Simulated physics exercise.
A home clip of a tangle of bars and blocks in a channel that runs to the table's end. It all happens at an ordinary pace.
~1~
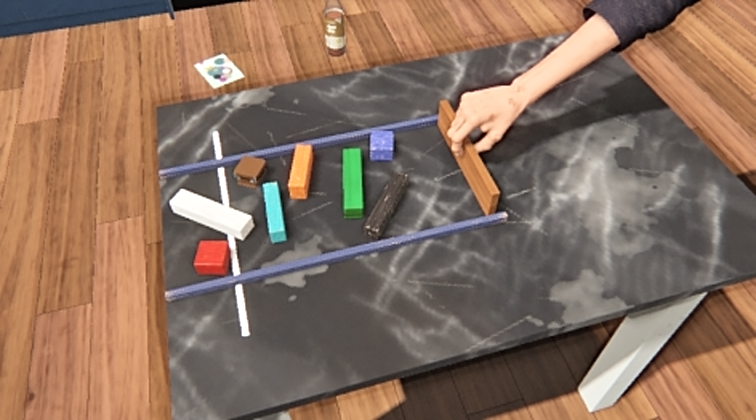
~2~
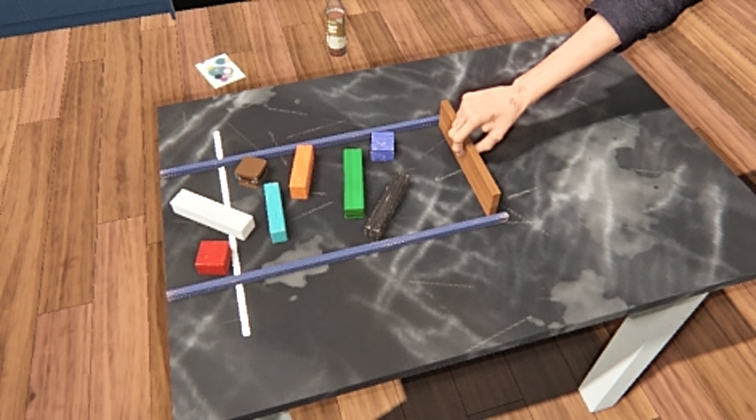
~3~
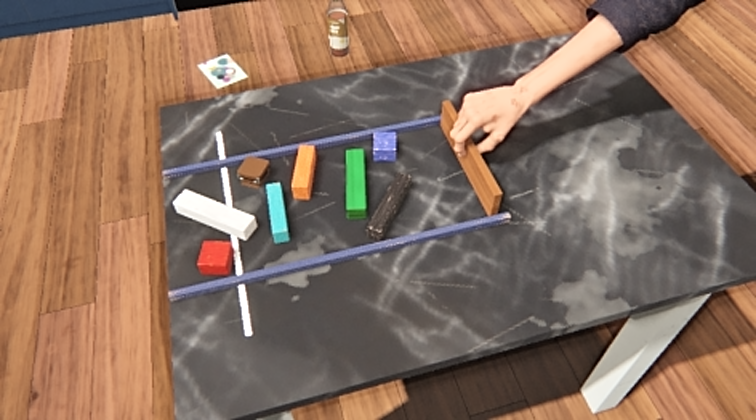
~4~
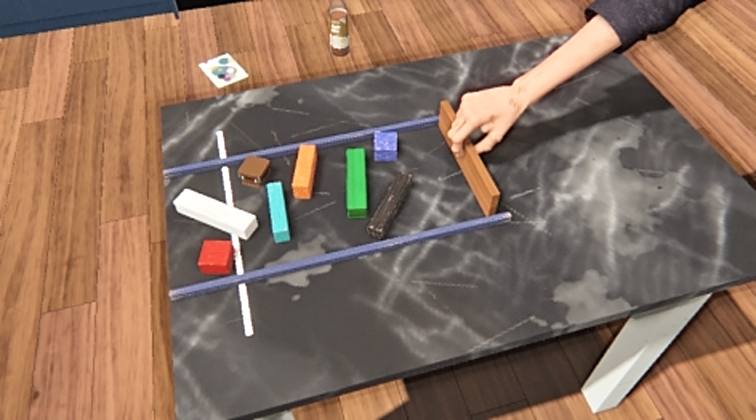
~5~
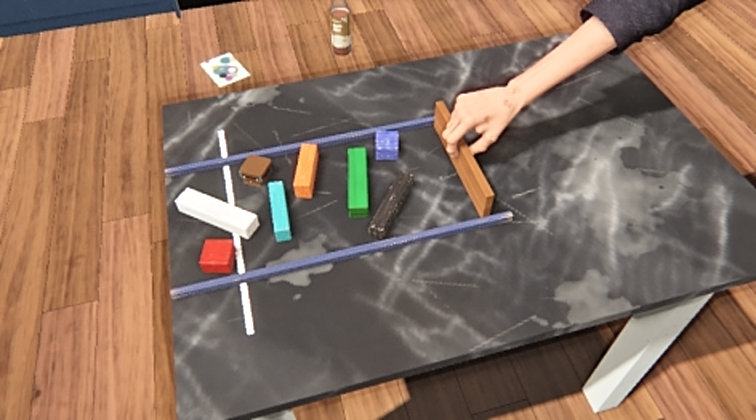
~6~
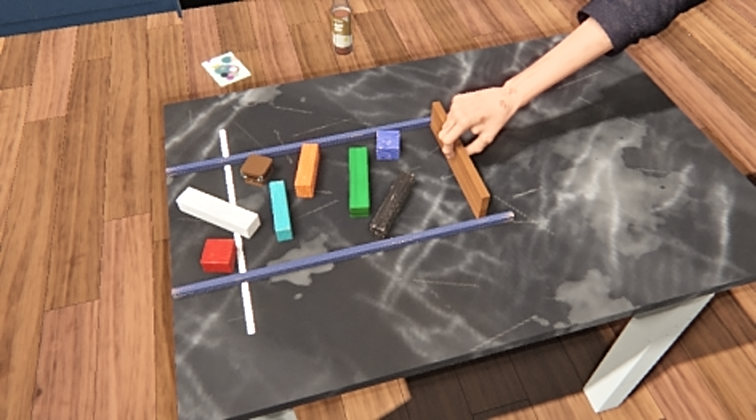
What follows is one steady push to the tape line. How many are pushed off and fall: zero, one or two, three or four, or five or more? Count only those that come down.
The number that fall off is one or two.
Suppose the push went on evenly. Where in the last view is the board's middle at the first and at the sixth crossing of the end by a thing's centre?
Near (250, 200) and (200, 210).
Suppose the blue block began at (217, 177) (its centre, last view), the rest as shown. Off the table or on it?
It falls.
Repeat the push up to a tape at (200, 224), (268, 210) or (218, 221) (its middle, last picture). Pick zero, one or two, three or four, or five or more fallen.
One after another: At least five; none at all; five or more.
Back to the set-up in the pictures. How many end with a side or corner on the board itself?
It touches 2.
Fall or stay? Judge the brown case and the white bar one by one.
The brown case falls, the white bar comes down.
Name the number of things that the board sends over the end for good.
It comes to 2.
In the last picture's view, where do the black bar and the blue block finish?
The black bar stops around (230, 240); the blue block around (217, 181).
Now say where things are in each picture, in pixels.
The first picture shows red block (213, 258); white bar (212, 214); brown case (251, 172); board (466, 156); tape (228, 219).
The second picture shows white bar (213, 214); green stick (354, 182).
The third picture shows brown case (255, 172); orange bar (304, 172).
The fourth picture shows red block (217, 257); black bar (391, 205).
The fifth picture shows white bar (217, 213); blue block (387, 145).
The sixth picture shows red block (220, 256); white bar (218, 212); brown case (258, 170); board (458, 158); tape (235, 217).
Early on, none off yet; red block at rest near (220, 256); white bar at rest near (218, 212); brown case at rest near (258, 170).
A while later, none off yet; red block at rest near (220, 256); white bar moving near (213, 216); brown case travelled about its own width near (225, 182).
Finally, the number that fall off is one or two; lost, brown case and white bar.
